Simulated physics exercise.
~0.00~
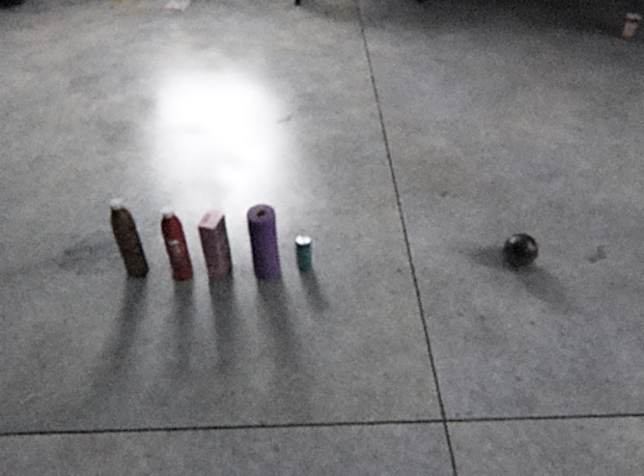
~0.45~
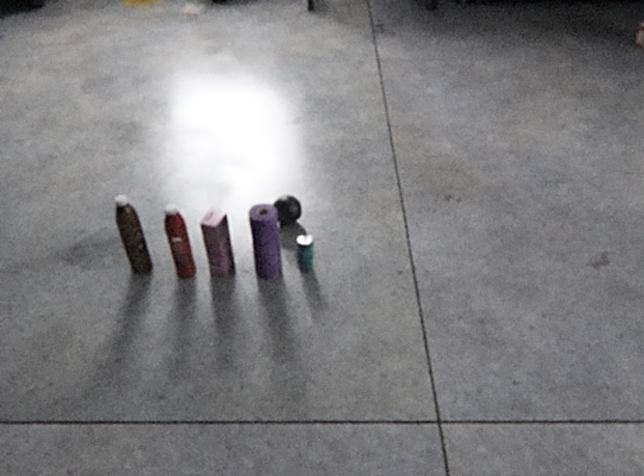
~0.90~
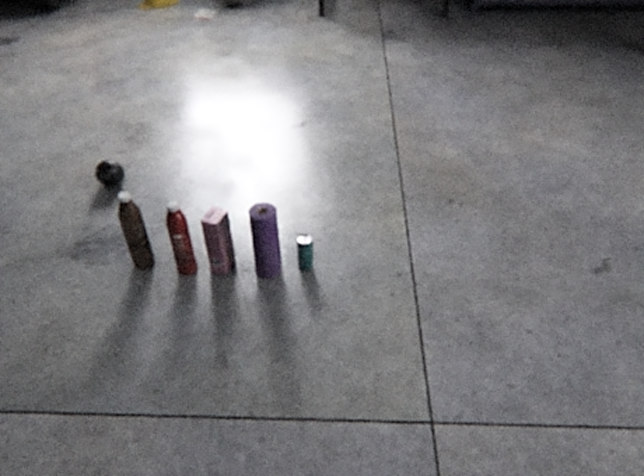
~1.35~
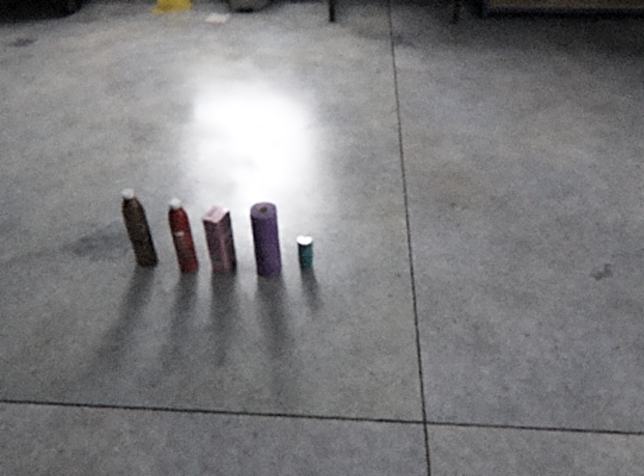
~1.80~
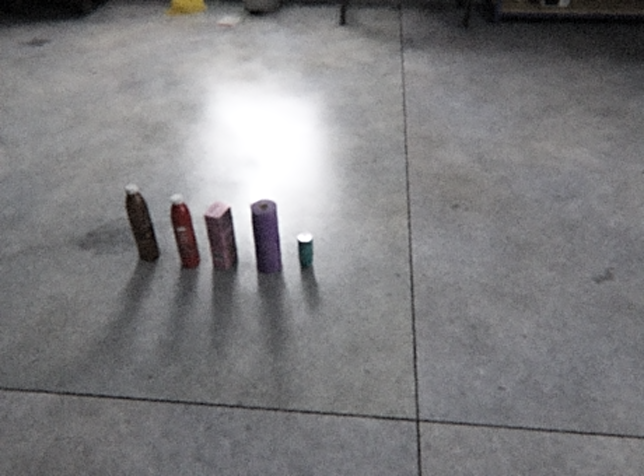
At first, a brown bottle, a red bottle, a pink carton, a purple roll and a small turquoise can stand in a row on a grey concrete floor, with a black ball off to their right. The ball travels left across the floor and passes behind the can and the purple roll. It carries on behind the row and comes out beyond the brown bottle at the far left. Then it leaves the view, while the view drifts slightly. In the end, all five objects still stand upright in their places, untouched.
